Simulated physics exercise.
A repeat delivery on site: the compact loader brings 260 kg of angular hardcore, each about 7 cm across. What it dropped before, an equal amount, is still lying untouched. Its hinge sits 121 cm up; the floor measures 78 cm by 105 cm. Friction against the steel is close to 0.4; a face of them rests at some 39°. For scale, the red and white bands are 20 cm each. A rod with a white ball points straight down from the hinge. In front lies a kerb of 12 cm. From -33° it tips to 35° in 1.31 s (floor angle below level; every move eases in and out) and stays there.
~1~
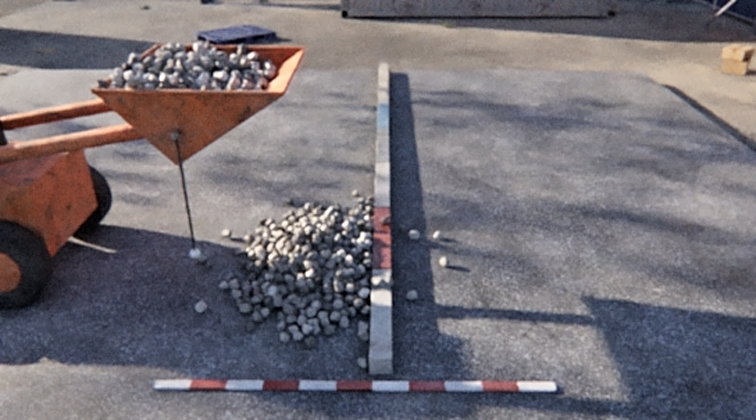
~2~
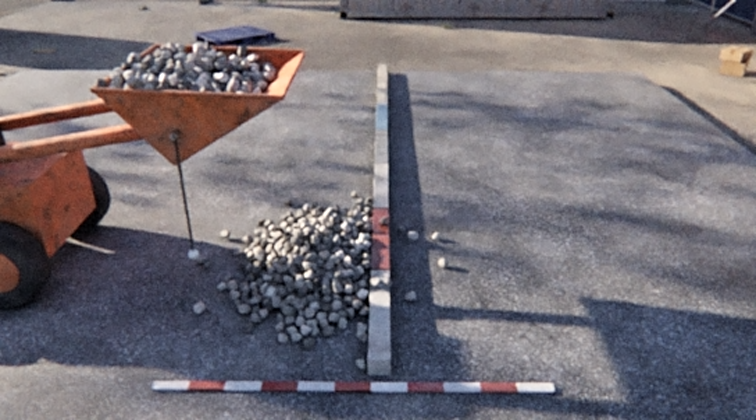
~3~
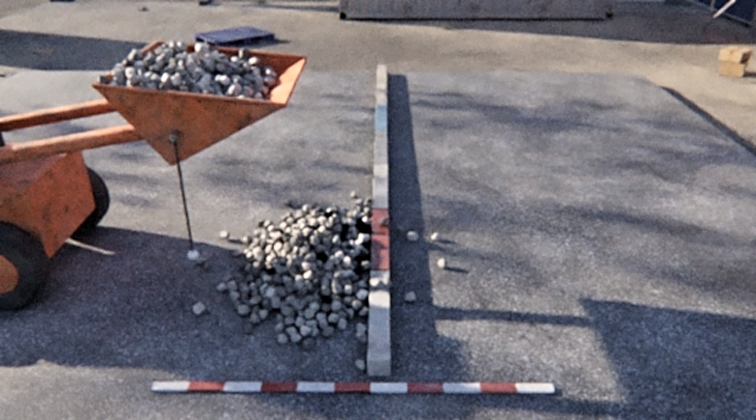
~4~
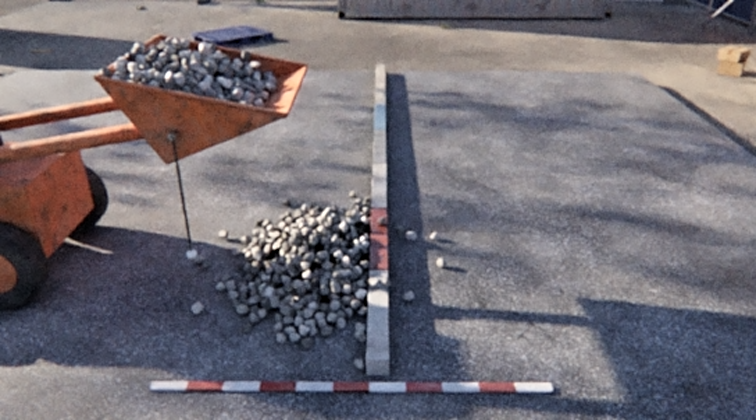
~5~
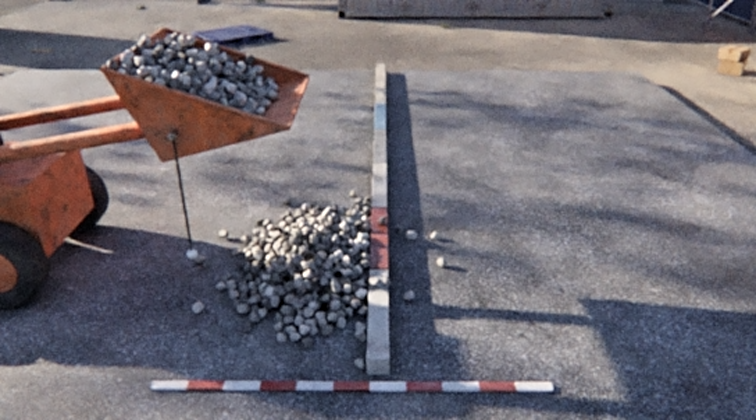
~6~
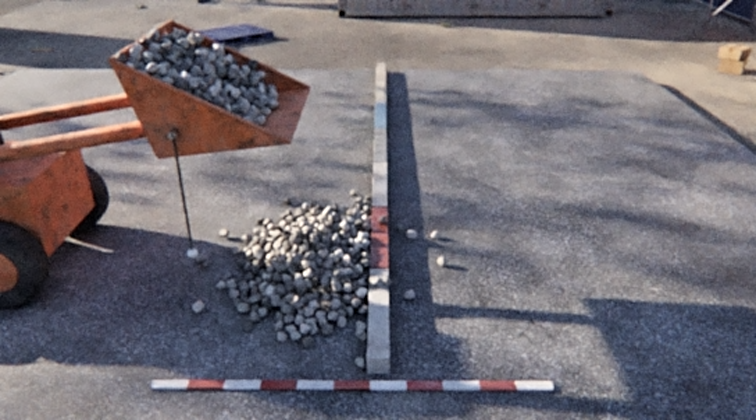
An orange bucket heaped with grey stones, held out by the loader at left, starts almost still, its rim near level. It then tilts steadily, its right edge dropping while the stones stay inside. Below, an earlier pile of stones lies unmoving against the kerb, behind a red and white striped bar.
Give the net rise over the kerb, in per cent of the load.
Roughly 12 per cent of a load more.
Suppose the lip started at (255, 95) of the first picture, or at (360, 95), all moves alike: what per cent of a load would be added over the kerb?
About 5 and 80 per cent.
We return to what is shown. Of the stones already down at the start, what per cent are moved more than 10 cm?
About 0 per cent.
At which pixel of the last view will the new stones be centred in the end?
Near (339, 242).
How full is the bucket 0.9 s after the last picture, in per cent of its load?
It holds some 70 per cent.
Then, 0.4 s after the last picture the floor is at 24°; in per cent of one load, 100 in the bucket, 99 on this side of the kerb, 1 over the kerb; the foremost stones are at (406, 252).
Then, 0.9 s after the last picture the floor is at 35°; in per cent of one load, 70 in the bucket, 129 on this side of the kerb, 1 over the kerb; the foremost stones are at (406, 252).
Then, 1.2 s after the last picture the floor is at 35°; in per cent of one load, 22 in the bucket, 175 on this side of the kerb, 3 over the kerb; the foremost stones are at (419, 251).
Then, 3.7 s after the last picture the floor is at 35°; in per cent of one load, 0 in the bucket, 187 on this side of the kerb, 13 over the kerb; the foremost stones are at (482, 274). Net gain over the kerb, 12.
